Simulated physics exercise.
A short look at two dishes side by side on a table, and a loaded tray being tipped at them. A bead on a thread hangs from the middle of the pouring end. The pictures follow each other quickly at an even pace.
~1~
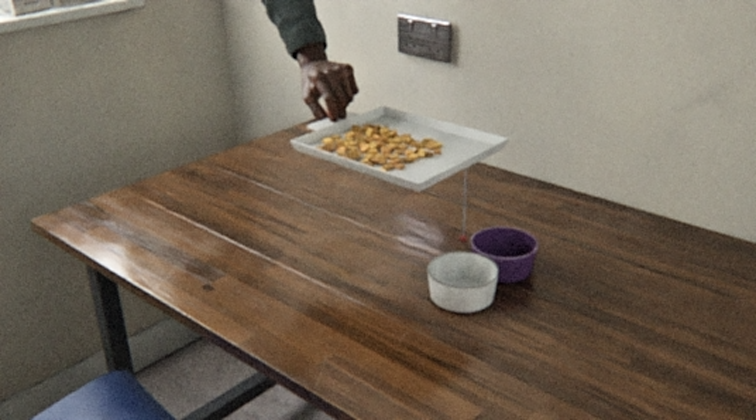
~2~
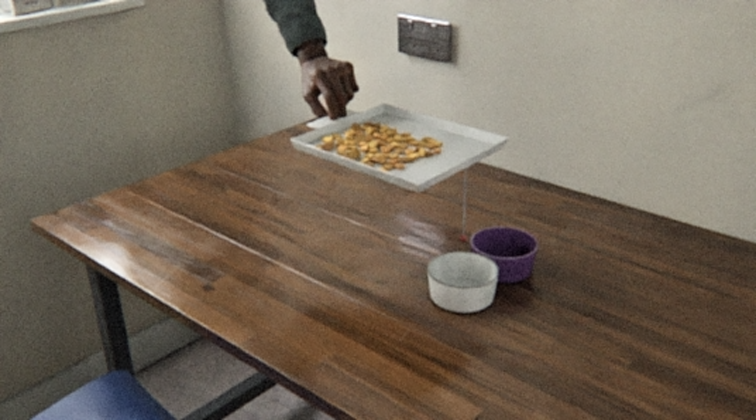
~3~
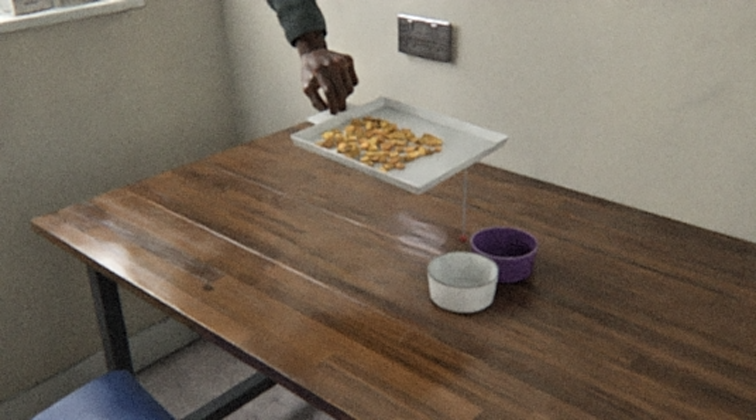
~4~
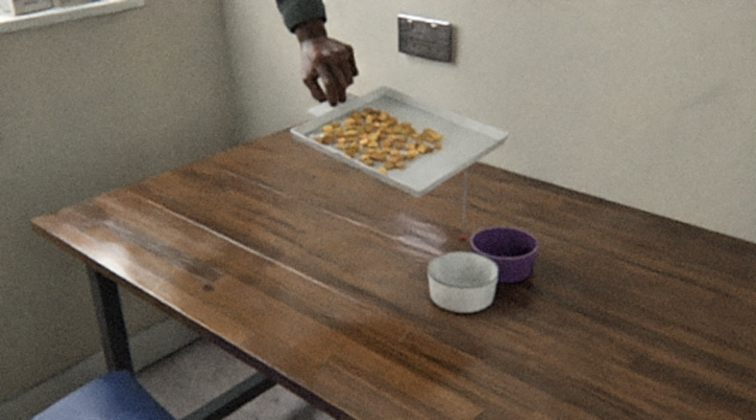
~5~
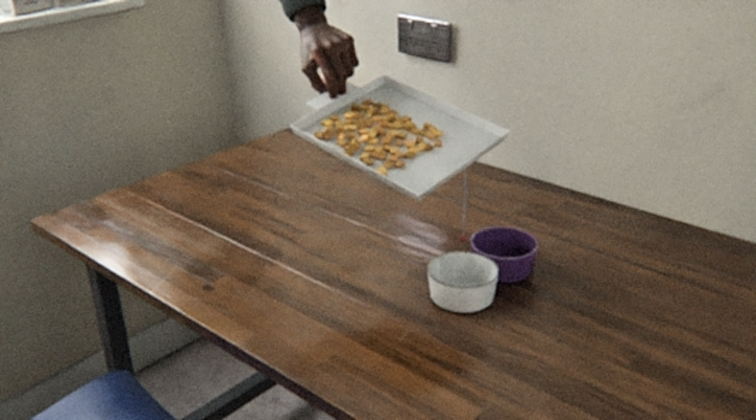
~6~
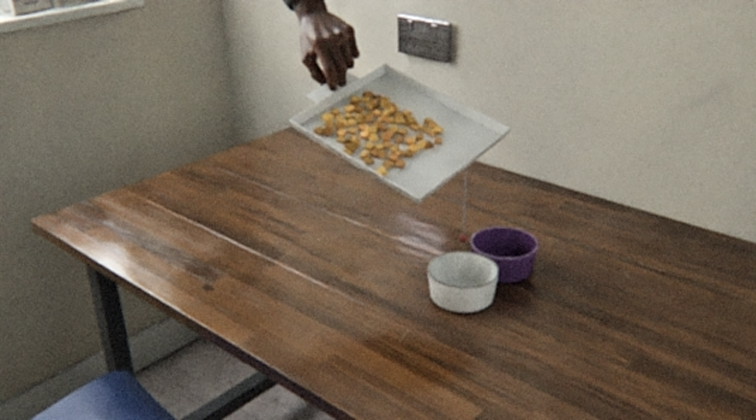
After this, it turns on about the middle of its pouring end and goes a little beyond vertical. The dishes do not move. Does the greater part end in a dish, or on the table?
Caught overall: Only the smaller part.
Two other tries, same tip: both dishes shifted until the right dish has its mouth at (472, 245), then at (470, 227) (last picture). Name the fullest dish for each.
One: The left one. Two: The left one.
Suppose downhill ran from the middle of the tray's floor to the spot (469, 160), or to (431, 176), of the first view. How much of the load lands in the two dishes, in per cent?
Near 70 % and 40 %.
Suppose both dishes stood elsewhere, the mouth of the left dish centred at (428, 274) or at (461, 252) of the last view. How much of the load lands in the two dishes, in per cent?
Near 90 % and 0 %.
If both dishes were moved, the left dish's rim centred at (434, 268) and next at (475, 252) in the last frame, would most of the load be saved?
First more than half, then not half.
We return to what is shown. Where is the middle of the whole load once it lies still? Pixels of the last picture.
At about (415, 300).
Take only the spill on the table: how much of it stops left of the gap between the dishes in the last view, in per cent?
About 100 per cent.
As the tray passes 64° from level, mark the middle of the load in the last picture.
Roughly at (411, 192).
Shortly afterwards, tray tipped steeply; the bulk on the tray; only a few outside both; a little in the air.
Next, tray tipped past a quarter turn; a little in the left dish; the bulk outside both; only a few in the air.
Some moments later, tray tipped past a quarter turn; a little in the left dish; the bulk outside both.
In the end, tray tipped past a quarter turn; a little in the left dish; none at all in the right dish; the bulk outside both.
